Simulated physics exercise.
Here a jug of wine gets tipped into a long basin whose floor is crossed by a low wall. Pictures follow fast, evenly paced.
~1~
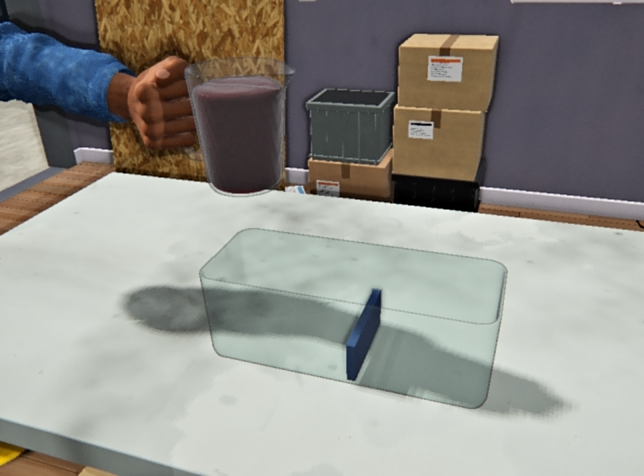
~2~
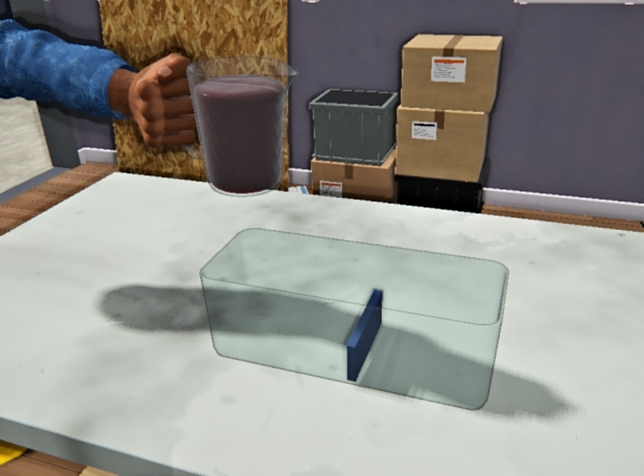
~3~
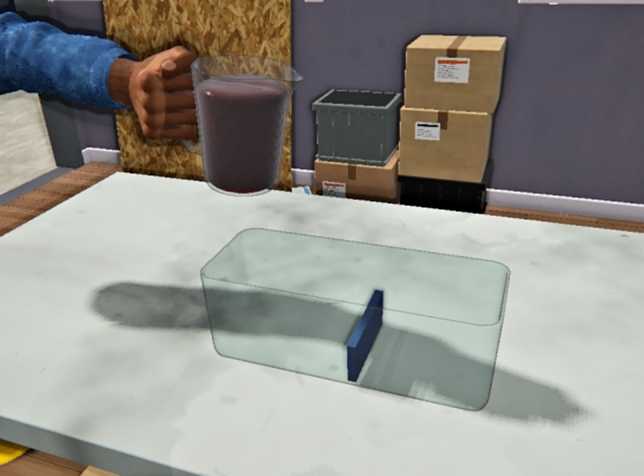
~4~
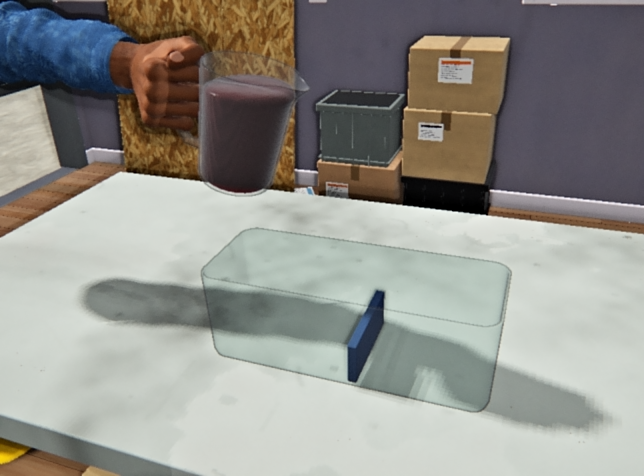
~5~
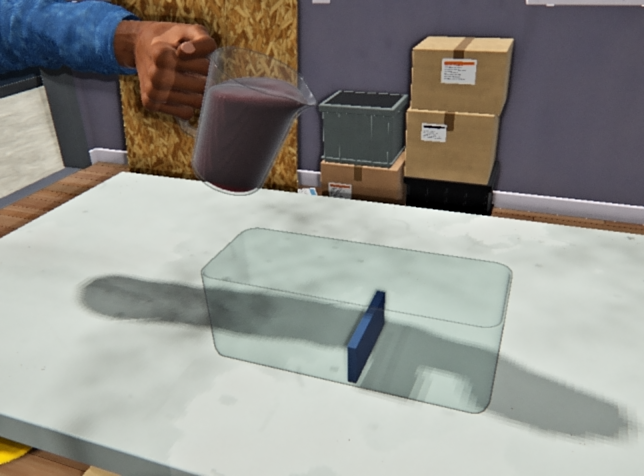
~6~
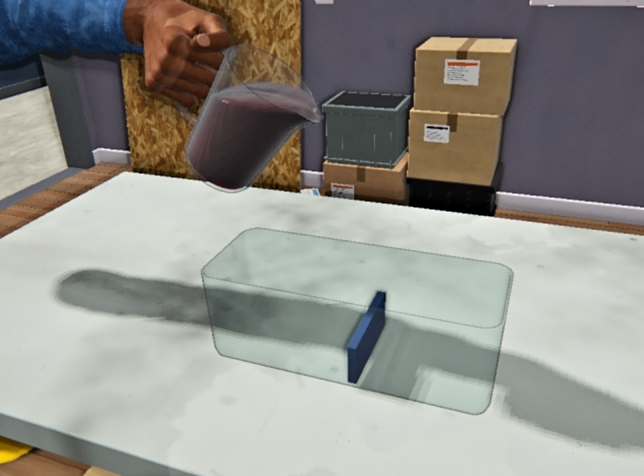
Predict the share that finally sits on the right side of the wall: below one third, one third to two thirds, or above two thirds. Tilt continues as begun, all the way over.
Most likely the right of the wall will hold too little for one third.
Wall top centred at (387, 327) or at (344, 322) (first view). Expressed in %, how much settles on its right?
Note: Roughly 10 % in case one, 60 % in case two.
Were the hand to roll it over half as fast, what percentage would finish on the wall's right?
Result: Roughly 55 %.
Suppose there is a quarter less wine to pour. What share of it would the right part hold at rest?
5 %.
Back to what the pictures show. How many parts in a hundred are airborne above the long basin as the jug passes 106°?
Around 30 in a hundred.
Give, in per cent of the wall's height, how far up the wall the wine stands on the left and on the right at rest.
40 per cent left, 20 per cent right.
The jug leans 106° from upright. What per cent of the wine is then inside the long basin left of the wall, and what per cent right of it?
5 % left, 15 % right.
A moment on, the jug is tipped right over and 50 per cent is still to pour, 4 is left of the wall and 17 right of it.
Next, the jug is tipped right over and 5 per cent is still to pour, 58 is left of the wall and 24 right of it.
Then the jug is tipped right over and 0 per cent is still to pour, 64 is left of the wall and 25 right of it.
Later the jug is tipped right over and 0 per cent is still to pour, 65 is left of the wall and 26 right of it.
Finally, 65 per cent lies left of the wall, 26 right of it and 9 outside.
